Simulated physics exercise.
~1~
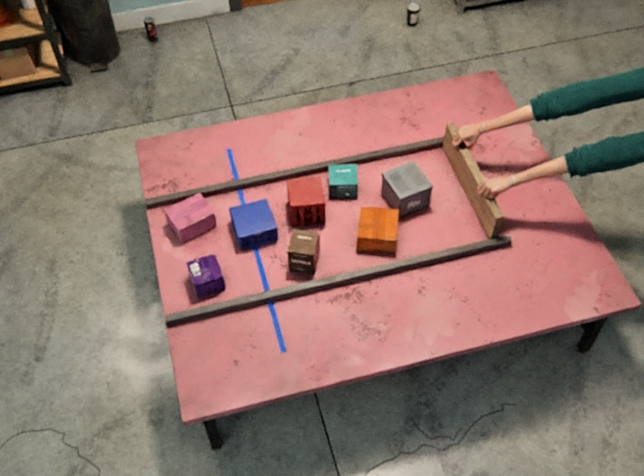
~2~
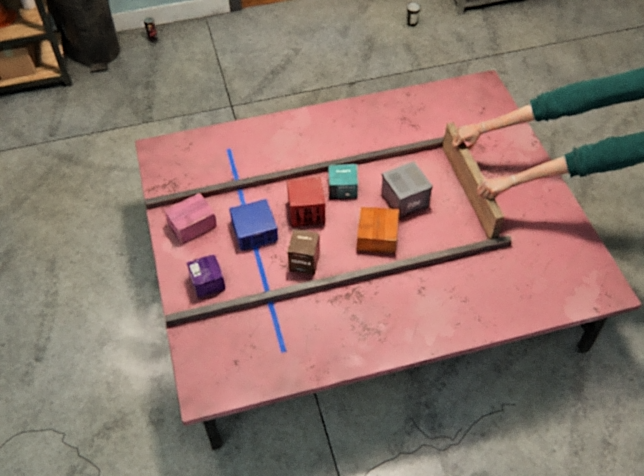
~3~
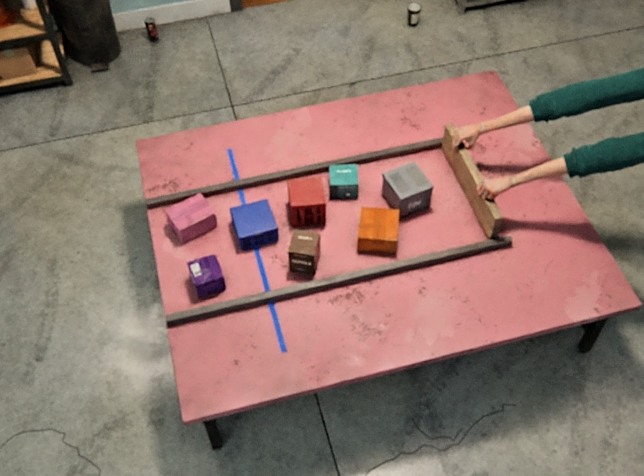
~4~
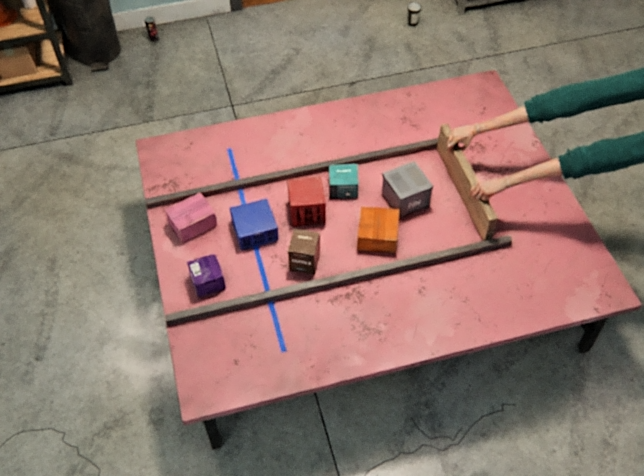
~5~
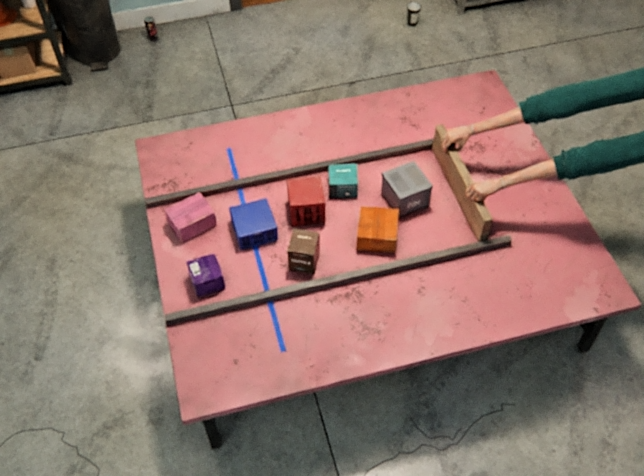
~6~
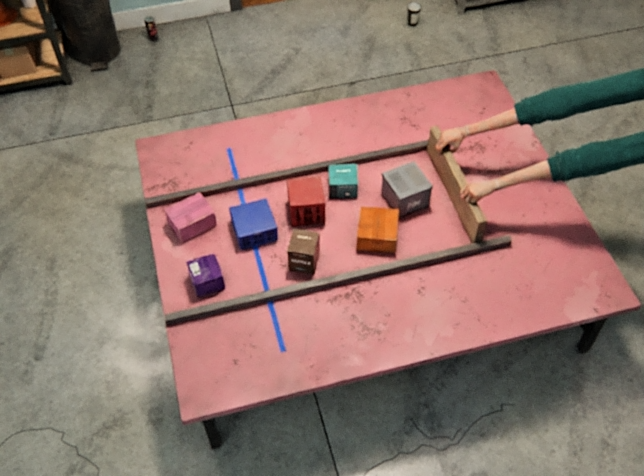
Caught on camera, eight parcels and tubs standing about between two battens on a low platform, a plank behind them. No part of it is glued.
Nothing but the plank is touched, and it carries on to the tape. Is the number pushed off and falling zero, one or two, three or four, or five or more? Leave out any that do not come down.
It is one or two.
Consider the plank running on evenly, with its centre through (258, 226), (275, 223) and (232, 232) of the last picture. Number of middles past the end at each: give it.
Per position: 1 / 1 / 3.
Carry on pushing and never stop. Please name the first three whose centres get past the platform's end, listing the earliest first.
Order: Pink box, blue crate, purple parcel.
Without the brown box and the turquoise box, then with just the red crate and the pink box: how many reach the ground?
First 1, then 0.
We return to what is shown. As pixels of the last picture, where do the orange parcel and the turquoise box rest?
The first near (241, 265), the second near (229, 196).
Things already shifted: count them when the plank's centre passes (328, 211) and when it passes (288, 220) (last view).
Counting first: 7, next 7.
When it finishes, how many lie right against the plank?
Contact count: 3.
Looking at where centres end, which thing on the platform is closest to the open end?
Foremost is the blue crate.
Early on, none off yet; pink box at rest near (191, 217); purple parcel at rest near (206, 275); blue crate at rest near (254, 224).
A while later, none off yet; pink box travelled a little near (182, 218); purple parcel at rest near (206, 275); blue crate travelled about its own width near (229, 229).
Finally, the number that fall off is one or two; lost, pink box.
